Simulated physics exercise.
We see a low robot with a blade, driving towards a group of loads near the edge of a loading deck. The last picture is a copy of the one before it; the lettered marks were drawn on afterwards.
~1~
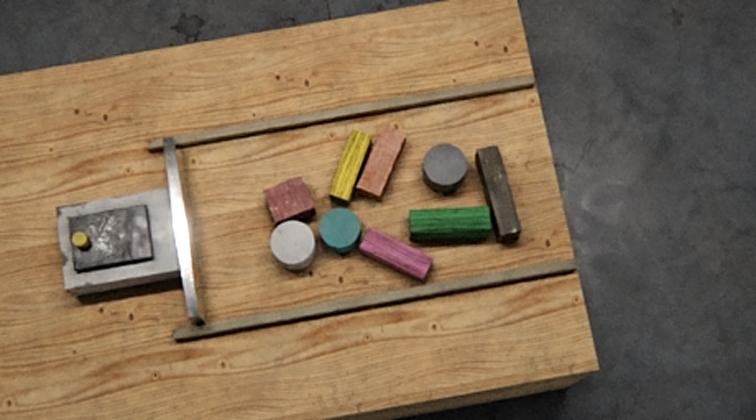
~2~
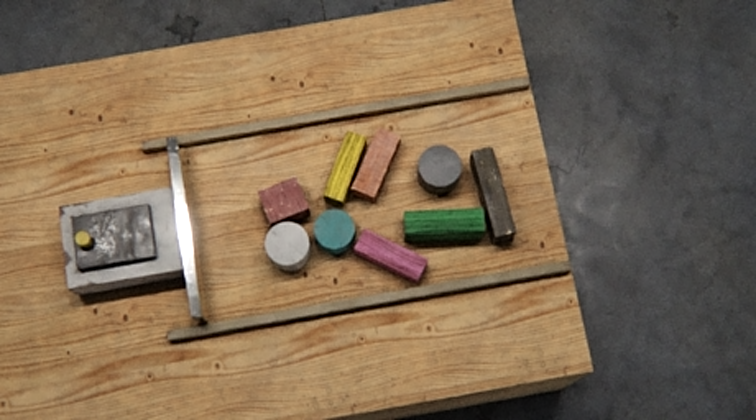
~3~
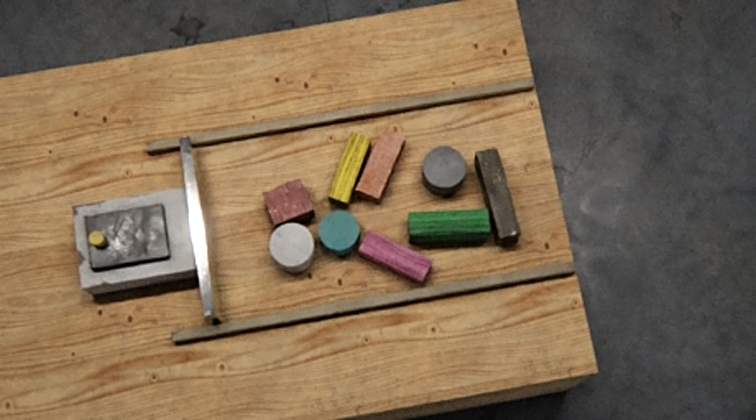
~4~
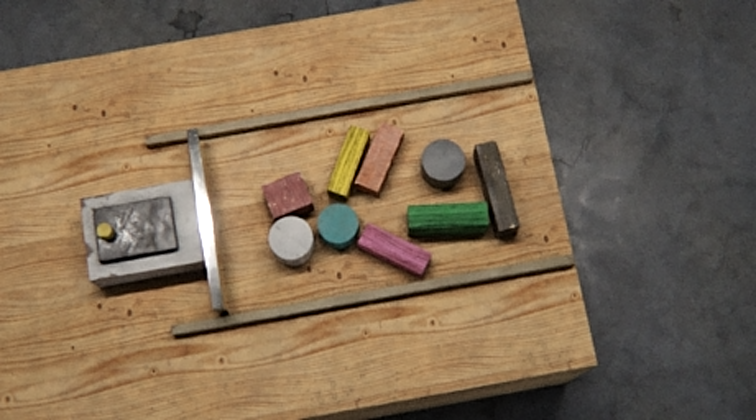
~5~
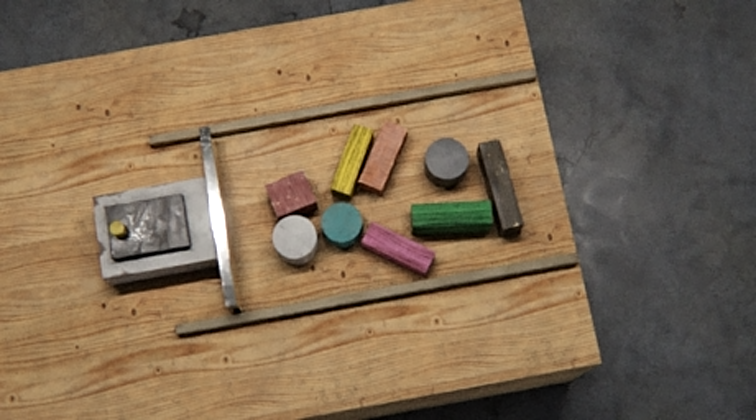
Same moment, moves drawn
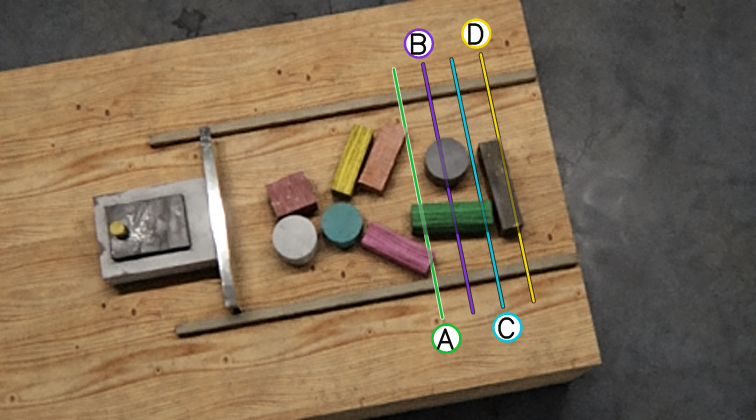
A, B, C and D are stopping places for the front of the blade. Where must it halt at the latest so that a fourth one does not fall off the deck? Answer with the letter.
At C, and not beyond.
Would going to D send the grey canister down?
Yes.
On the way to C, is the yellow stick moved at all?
Yes.
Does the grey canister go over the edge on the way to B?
By then, no.
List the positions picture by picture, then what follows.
In the first frame, pink stick (396, 255); yellow stick (350, 168); green stick (449, 224).
In the second frame, robot (120, 236); black bar (492, 195).
In the third frame, robot (134, 236); orange bar (381, 166).
In the fourth frame, robot (142, 228); turquoise canister (339, 226).
In the fifth frame, robot (154, 226); pink stick (398, 250); yellow stick (352, 163); green stick (451, 218).
On the marked copy, A at (417, 190); B at (447, 185); C at (477, 180); D at (507, 175).
Following C. Soon after the start, robot (248, 209); pink stick (413, 246); yellow stick (362, 150).
Later, robot (341, 193); black bar (538, 172); green stick (524, 232).
In the end, robot (413, 180); black bar over the edge; grey canister over the edge; three fallen.
As for the rest, A is within the limit but short; B is within the limit but short; D drops four.
